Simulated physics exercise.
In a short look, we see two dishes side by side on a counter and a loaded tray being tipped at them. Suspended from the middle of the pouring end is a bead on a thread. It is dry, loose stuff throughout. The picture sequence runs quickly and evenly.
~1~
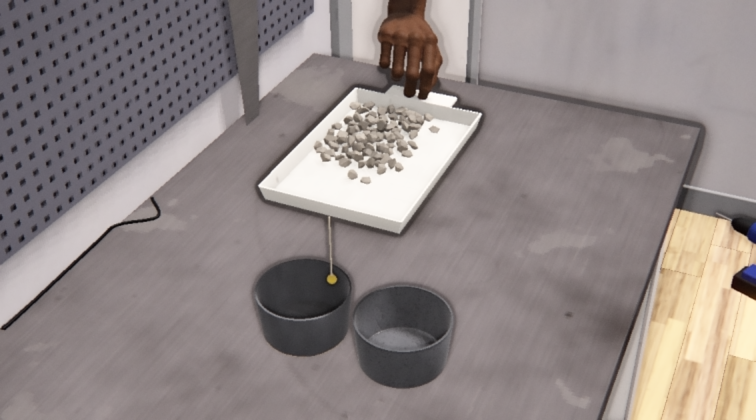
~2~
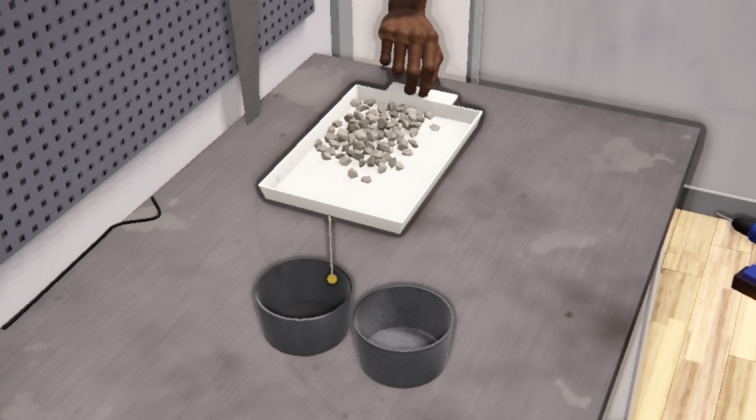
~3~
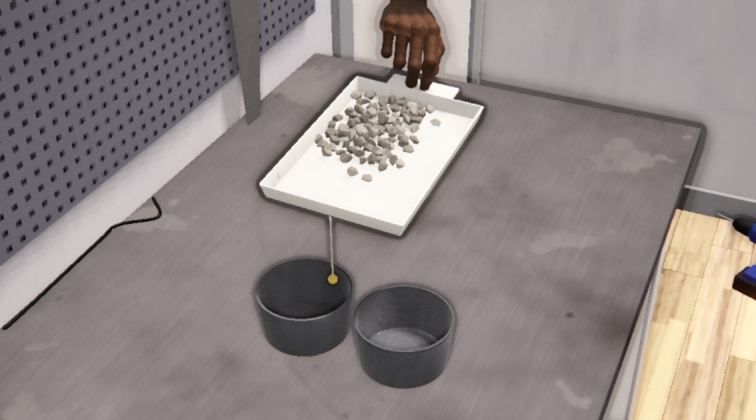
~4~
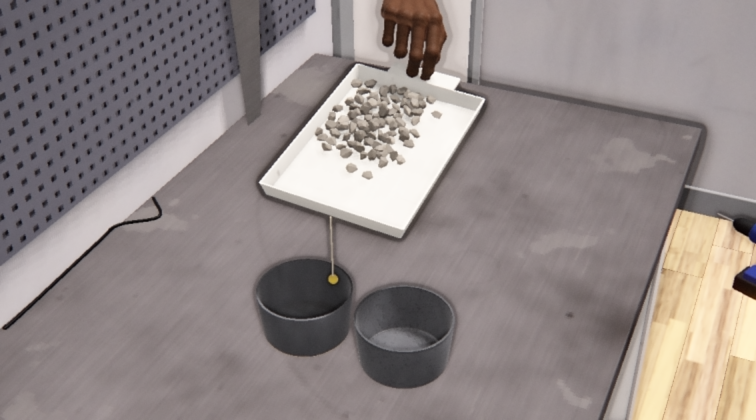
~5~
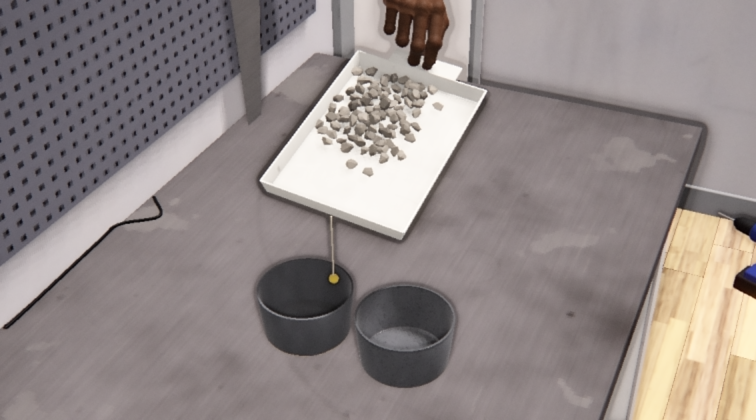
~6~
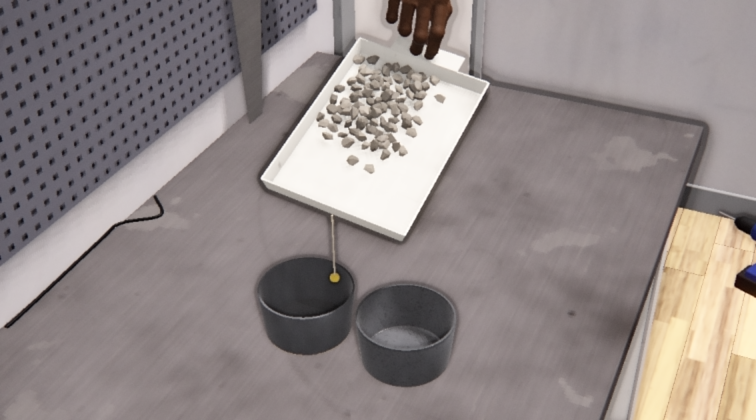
We see a dark hand at the far end of a white tray of gravel, above two dark round dishes on a grey counter, as that end gradually rises and a bead hangs on a thread from the near edge.
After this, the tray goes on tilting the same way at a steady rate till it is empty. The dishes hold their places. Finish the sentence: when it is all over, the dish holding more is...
The right one.
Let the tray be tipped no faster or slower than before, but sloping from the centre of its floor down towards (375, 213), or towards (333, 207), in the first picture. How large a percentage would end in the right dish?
Respectively close to 70 and 10 in a hundred.
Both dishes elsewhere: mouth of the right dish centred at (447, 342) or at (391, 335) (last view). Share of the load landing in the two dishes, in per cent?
Well, you'd get about 60 per cent and then about 80 per cent.
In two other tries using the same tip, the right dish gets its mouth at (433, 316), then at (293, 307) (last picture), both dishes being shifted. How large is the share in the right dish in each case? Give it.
60% for the first placement, 0% for the second.
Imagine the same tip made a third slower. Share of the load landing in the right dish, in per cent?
I'd expect near 100 per cent.
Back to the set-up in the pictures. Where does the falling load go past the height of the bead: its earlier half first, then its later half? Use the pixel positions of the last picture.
The first part passes (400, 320); everything after passes (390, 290).
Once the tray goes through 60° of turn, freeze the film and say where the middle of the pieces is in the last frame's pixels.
Load centre: Approx. (395, 214).
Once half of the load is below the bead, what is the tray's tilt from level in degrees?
It sits at roughly 75°.
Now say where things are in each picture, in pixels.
In the first frame, corners of the pouring end at (265, 185) and (399, 218), level; middle of the load at (379, 138), bits of gravel; left dish at (282, 334); right dish at (383, 366); bead on its thread at (332, 279).
In the second frame, corners of the pouring end at (265, 184) and (399, 219), level; middle of the load at (379, 136).
In the third frame, corners of the pouring end at (266, 183) and (400, 222), tipped barely, lowest at the right corner; middle of the load at (380, 131).
In the fourth frame, corners of the pouring end at (266, 181) and (401, 225), tipped a little, lowest at the right corner; middle of the load at (381, 124).
In the fifth frame, corners of the pouring end at (266, 179) and (401, 228), tipped a little, lowest at the right corner; middle of the load at (381, 116).
In the sixth frame, corners of the pouring end at (267, 177) and (402, 230), tipped clearly, lowest at the right corner; middle of the load at (383, 108); left dish at (284, 333); right dish at (386, 364).
Soon, tray tipped steeply; nearly all on the tray; a small part in the air.
A while on, tray tipped right over; a small part on the tray; about two thirds in the right dish; a small part outside both; a small part in the air.
Towards the end, tray tipped past a quarter turn; nearly all in the right dish; a small part outside both.
Finally, tray tipped past a quarter turn; nearly all in the right dish; none in the left dish; a small part outside both.
